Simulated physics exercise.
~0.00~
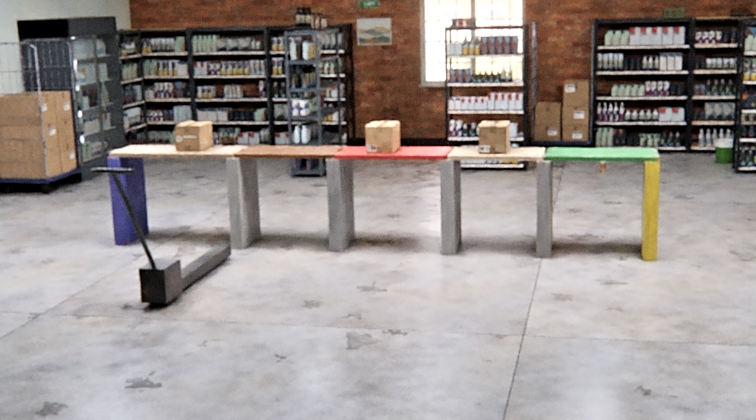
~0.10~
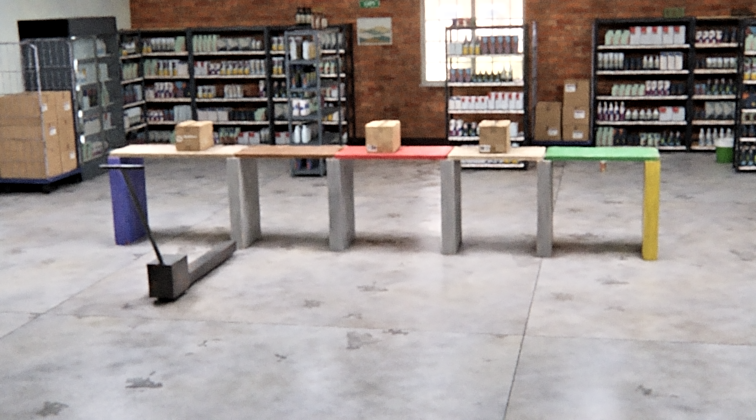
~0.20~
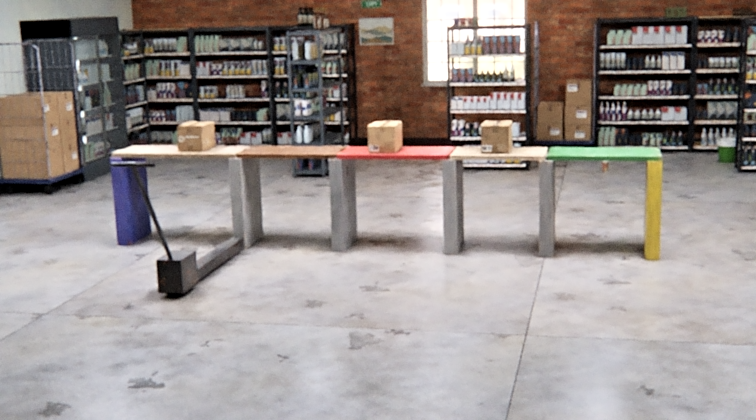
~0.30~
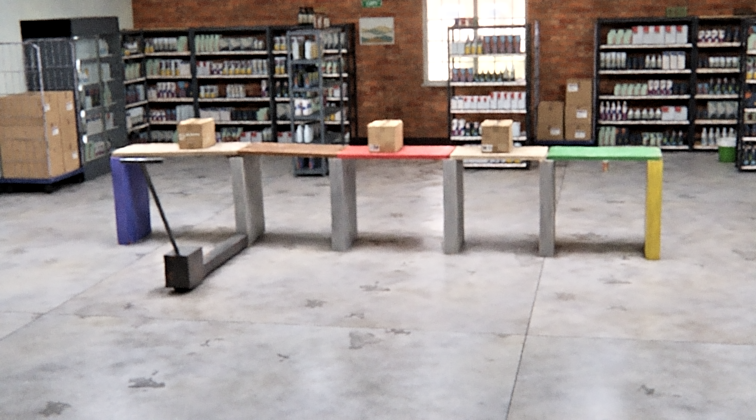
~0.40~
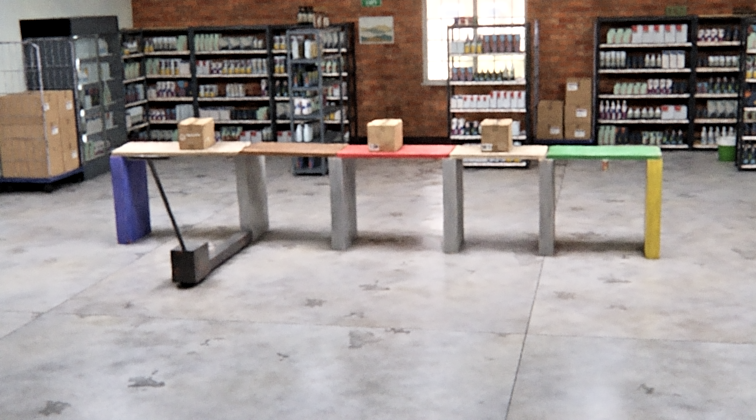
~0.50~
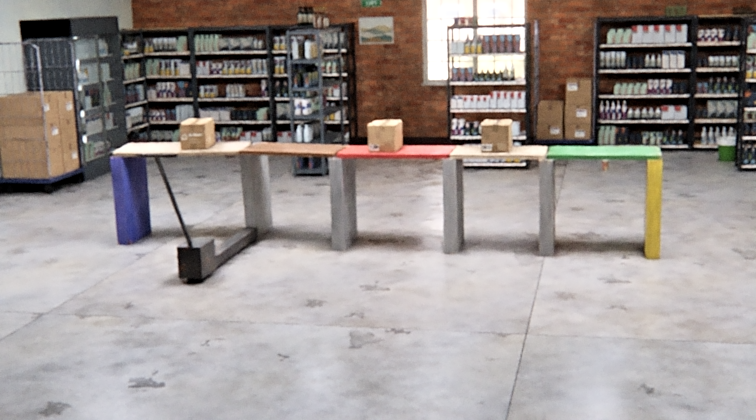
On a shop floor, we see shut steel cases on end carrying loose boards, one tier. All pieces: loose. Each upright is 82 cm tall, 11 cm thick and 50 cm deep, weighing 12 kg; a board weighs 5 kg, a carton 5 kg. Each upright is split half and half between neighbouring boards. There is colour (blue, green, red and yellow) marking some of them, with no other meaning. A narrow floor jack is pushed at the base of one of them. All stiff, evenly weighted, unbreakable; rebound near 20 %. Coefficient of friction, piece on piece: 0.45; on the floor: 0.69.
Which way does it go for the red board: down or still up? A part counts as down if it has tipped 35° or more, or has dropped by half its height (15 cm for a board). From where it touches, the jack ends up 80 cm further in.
Still up.
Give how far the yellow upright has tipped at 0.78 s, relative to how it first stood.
Roughly 0°.
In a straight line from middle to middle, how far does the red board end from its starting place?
I'd say close to 0 cm away from its start.
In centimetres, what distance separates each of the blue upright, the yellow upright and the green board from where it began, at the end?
Blue 60, yellow 0, green 0.
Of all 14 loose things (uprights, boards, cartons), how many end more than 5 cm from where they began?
Total tallied: 5.
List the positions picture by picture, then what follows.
In the first picture (we follow the side turned to the camera), jack tip (227, 250) 31 cm short; red board (389, 157); green board (602, 152); yellow upright (651, 212); no piece has moved.
The second picture shows jack tip (232, 246) 19 cm short; red board (390, 157).
The third picture shows jack tip (240, 243) 6 cm short; red board (392, 157).
The fourth picture shows jack tip (245, 239) 6 cm in; red board (392, 157); steepest lean 3°, the upright at (254, 196); 2 stirred so far.
The fifth picture shows jack tip (249, 235) 19 cm in; red board (392, 156); 4 stirred so far.
The sixth picture shows jack tip (254, 232) 31 cm in; red board (392, 156); blue upright (137, 196); green board (604, 151); 4 stirred so far.
Around 0.78 s, none of the 14 pieces down, 4 disturbed; red board unmoved.
Around 1.04 s, 3 of the 14 pieces down; red board unmoved.
Around 1.54 s, 4 of the 14 pieces down; red board unmoved; blue upright tipped 63°.
Finally (5.9 s), 4 of the 14 pieces down; red board unmoved; blue upright on its side; yellow upright unmoved. Seen by the last camera, middles, red board near (398, 152), blue upright near (86, 232).
